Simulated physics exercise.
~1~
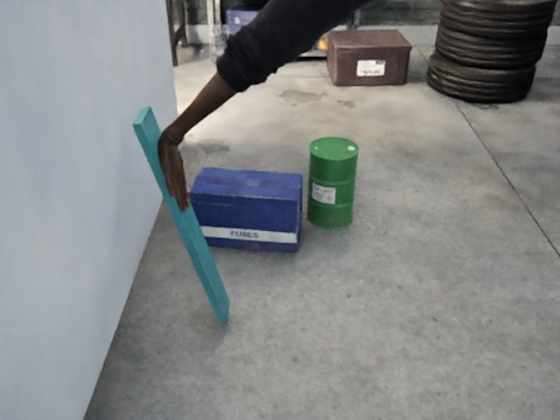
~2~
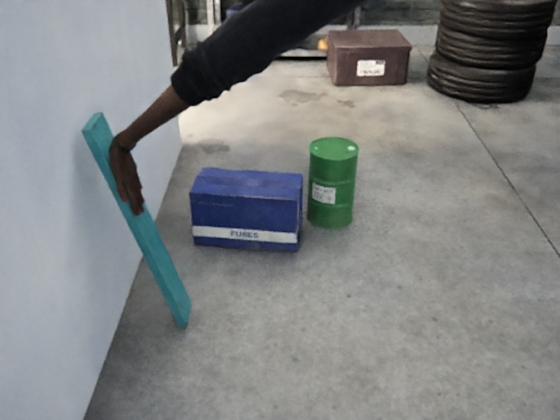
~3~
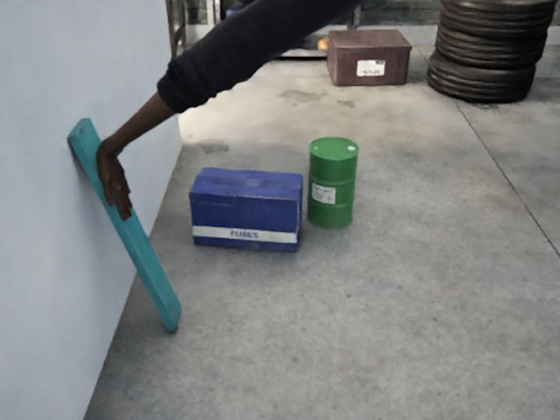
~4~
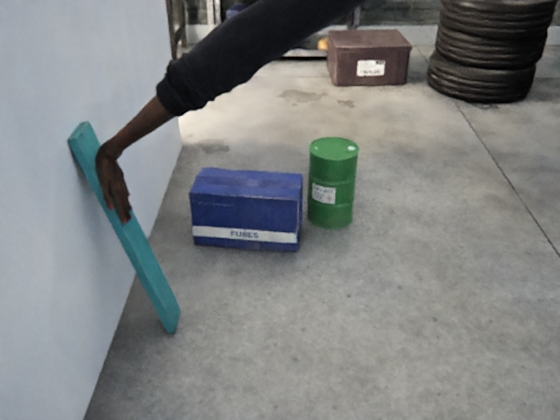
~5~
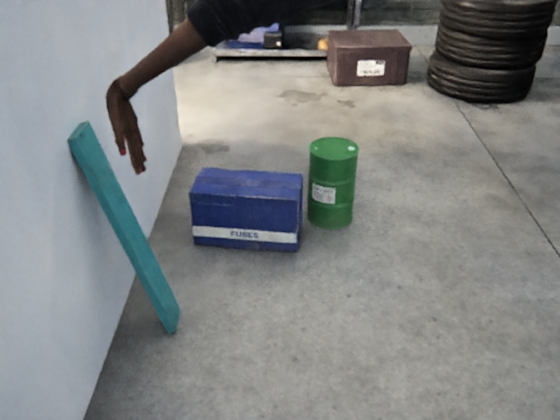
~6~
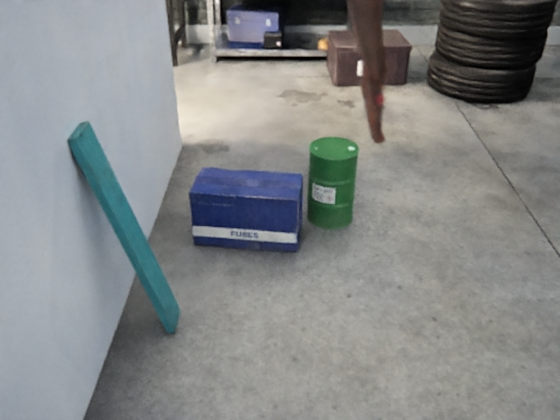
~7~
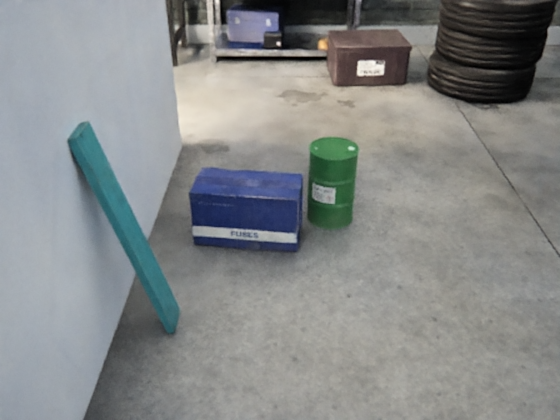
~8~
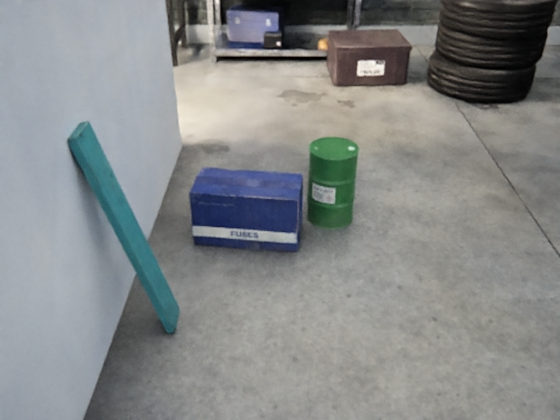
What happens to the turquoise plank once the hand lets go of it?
It stays up, leaning against the pale wall in the same place where the hand left it.
A hand and dark-sleeved arm reach in from the top, holding a long turquoise plank beside a pale wall at the left, seen from above on a grey concrete floor. A blue box and a green canister stand near the middle, with a brown box and stacked tyres farther back. The hand moves the plank left until it leans against the wall, then holds it there briefly. It lets go, draws back and leaves the view to the upper right. The plank stays leaning, and the box and canister stand where they were.
